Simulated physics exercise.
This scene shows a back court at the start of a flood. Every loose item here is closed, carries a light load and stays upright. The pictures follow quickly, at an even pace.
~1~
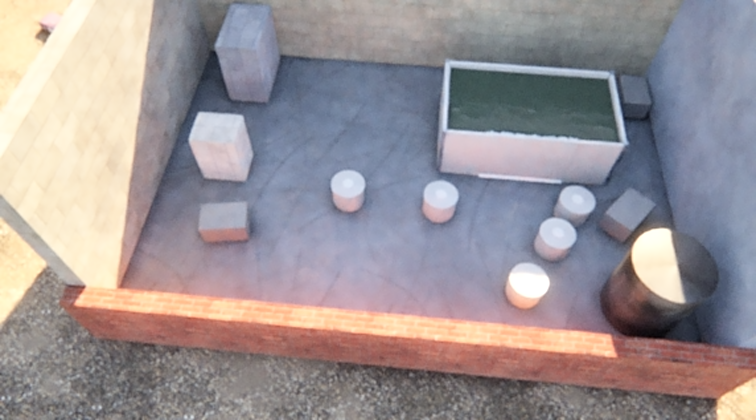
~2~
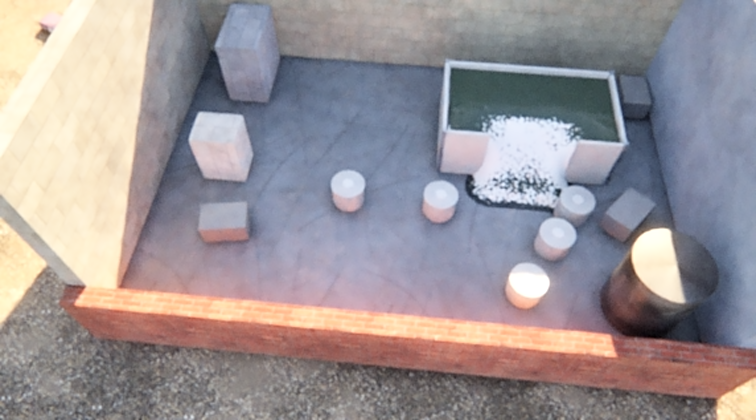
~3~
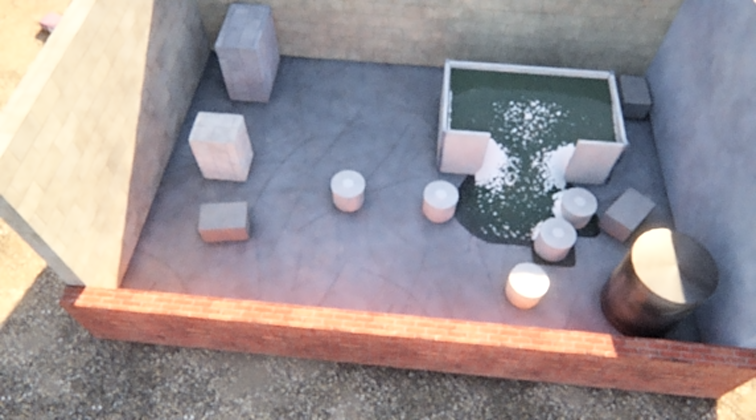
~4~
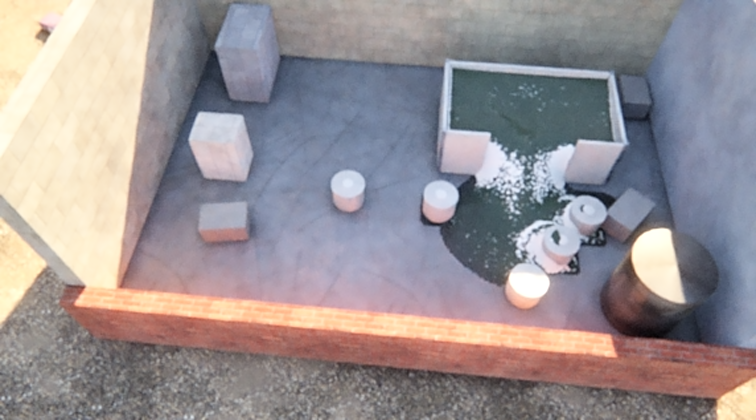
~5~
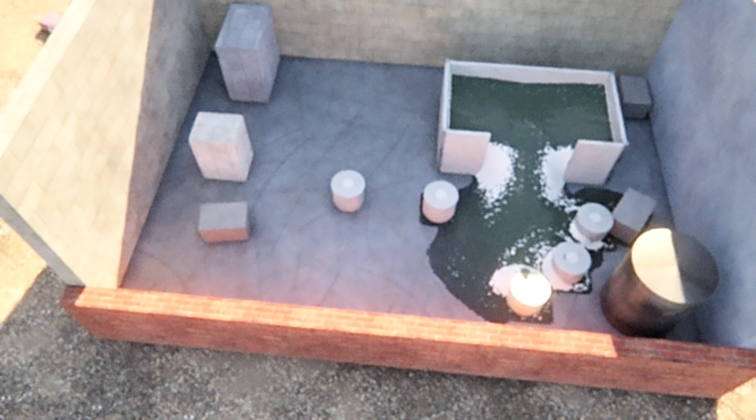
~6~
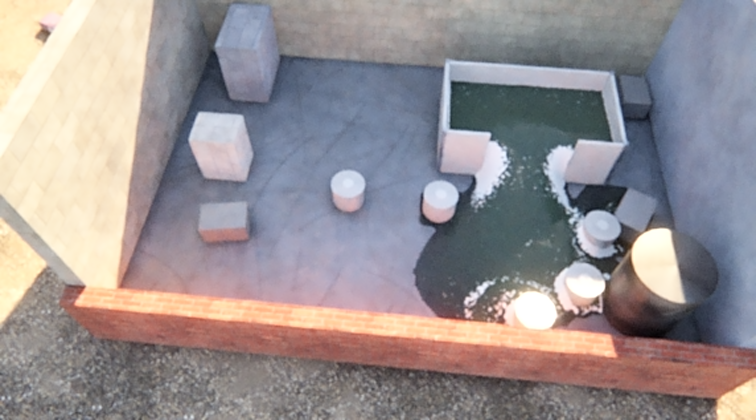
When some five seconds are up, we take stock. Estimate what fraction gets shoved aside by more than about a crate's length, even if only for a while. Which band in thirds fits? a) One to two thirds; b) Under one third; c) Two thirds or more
The answer is a.
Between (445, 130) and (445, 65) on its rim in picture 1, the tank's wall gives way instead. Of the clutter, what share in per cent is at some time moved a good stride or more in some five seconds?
Estimate: Some 20 per cent.
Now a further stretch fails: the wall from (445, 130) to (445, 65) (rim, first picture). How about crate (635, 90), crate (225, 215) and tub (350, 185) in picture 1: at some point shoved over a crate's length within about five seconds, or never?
Each in turn, never travels that far, ends up that far off, ends up that far off.
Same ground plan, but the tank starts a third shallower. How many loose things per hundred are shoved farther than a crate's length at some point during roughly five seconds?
Something like 40 % of the loose things.
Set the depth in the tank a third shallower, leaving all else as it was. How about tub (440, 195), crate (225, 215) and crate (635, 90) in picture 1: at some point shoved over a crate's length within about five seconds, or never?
As listed: Short of that, less than that, no.
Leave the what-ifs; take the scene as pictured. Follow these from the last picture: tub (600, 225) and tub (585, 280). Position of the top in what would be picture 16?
Close to pixel (676, 240) and pixel (617, 323).
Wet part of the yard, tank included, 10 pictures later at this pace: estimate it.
Estimate: Close to 45 in a hundred.
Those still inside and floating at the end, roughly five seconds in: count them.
Counted: 1.
A moment on, 3 of 8 are well off their spots; 1 afloat.
Next, 2 of 8 are well off their spots; 2 afloat.
Later, 5 of 8 are well off their spots; 1 afloat.
In the end, 5 of 8 are well off their spots, and 5 have been at some point; 1 afloat.
